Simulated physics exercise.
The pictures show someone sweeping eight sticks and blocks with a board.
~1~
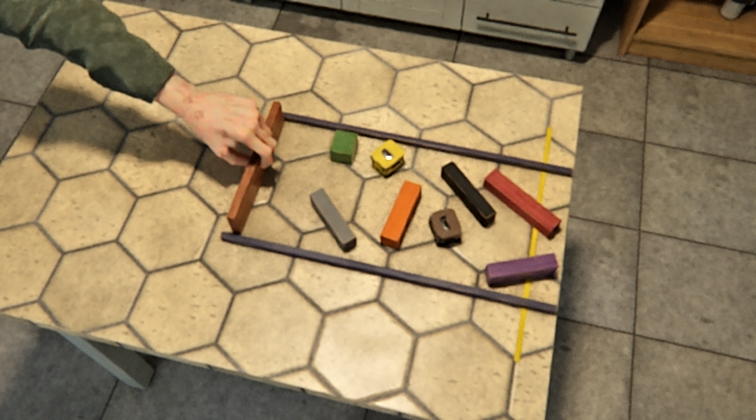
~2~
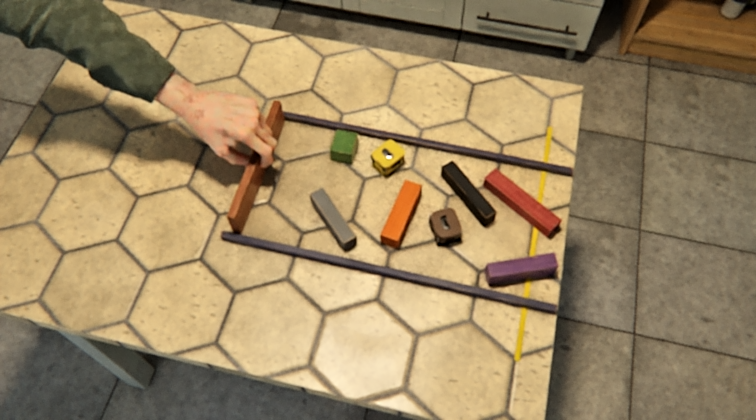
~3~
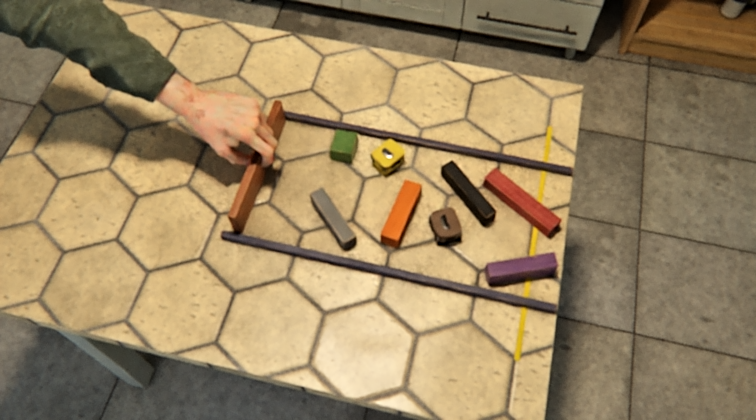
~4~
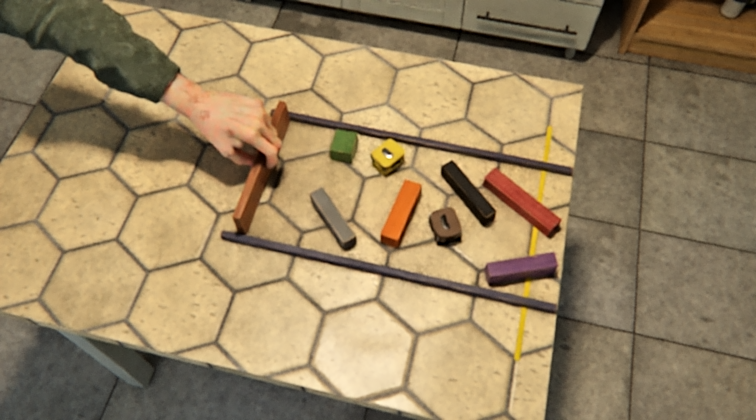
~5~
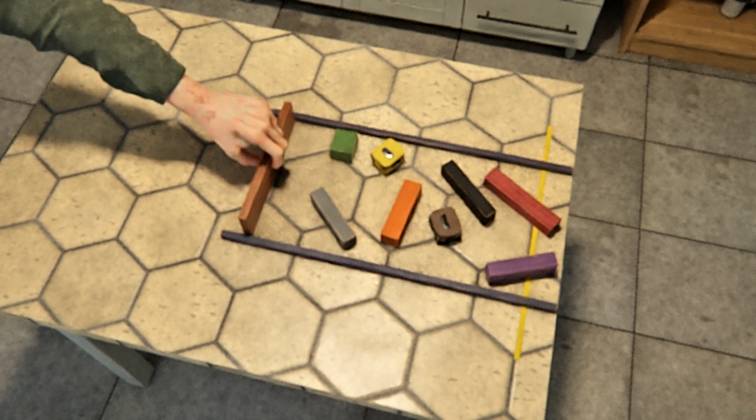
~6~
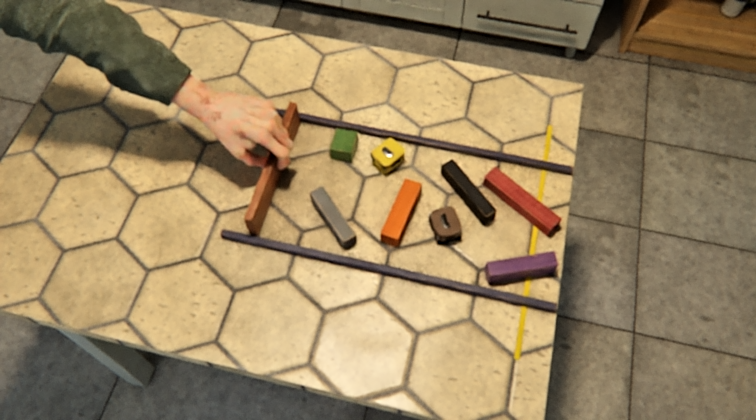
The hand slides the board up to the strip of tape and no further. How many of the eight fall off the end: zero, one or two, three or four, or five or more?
As it turns out, the number that fall off is five or more.
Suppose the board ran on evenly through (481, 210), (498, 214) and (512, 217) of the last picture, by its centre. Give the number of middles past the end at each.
Place by place, 0, 1 and 2.
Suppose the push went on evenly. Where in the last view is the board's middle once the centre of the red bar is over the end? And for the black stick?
At (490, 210) for the red bar; at (505, 215) for the black stick.
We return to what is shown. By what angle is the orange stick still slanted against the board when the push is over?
Roughly 0° out of line.
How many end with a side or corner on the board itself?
That makes 2.
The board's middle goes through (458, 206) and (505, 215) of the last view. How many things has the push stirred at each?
At the one place 7, at the other 8.
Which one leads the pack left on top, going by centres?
The orange stick.
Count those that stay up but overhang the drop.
The number is 1.
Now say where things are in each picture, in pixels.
The first picture shows purple bar (521, 269); red bar (521, 203); black stick (468, 193); board (258, 166); tape (535, 233).
The second picture shows red bar (521, 202); orange stick (401, 213).
The third picture shows black stick (468, 193); green block (344, 146).
The fourth picture shows purple bar (521, 268); grey stick (333, 218).
The fifth picture shows red bar (521, 201); brown case (445, 226).
The sixth picture shows purple bar (521, 267); red bar (521, 201); black stick (468, 192); board (274, 167); tape (535, 231).
Soon after, none off yet; purple bar at rest near (521, 267); red bar at rest near (521, 201); black stick at rest near (468, 192).
After that, none off yet; purple bar at rest near (521, 267); red bar moving near (529, 198); black stick displaced a little near (492, 197).
And then, none off yet; purple bar displaced a little near (538, 273); red bar tilting a little near (576, 210); black stick displaced about its own width near (559, 211).
In the end, the number that fall off is five or more; gone, yellow case, brown case, black stick, red bar and purple bar.
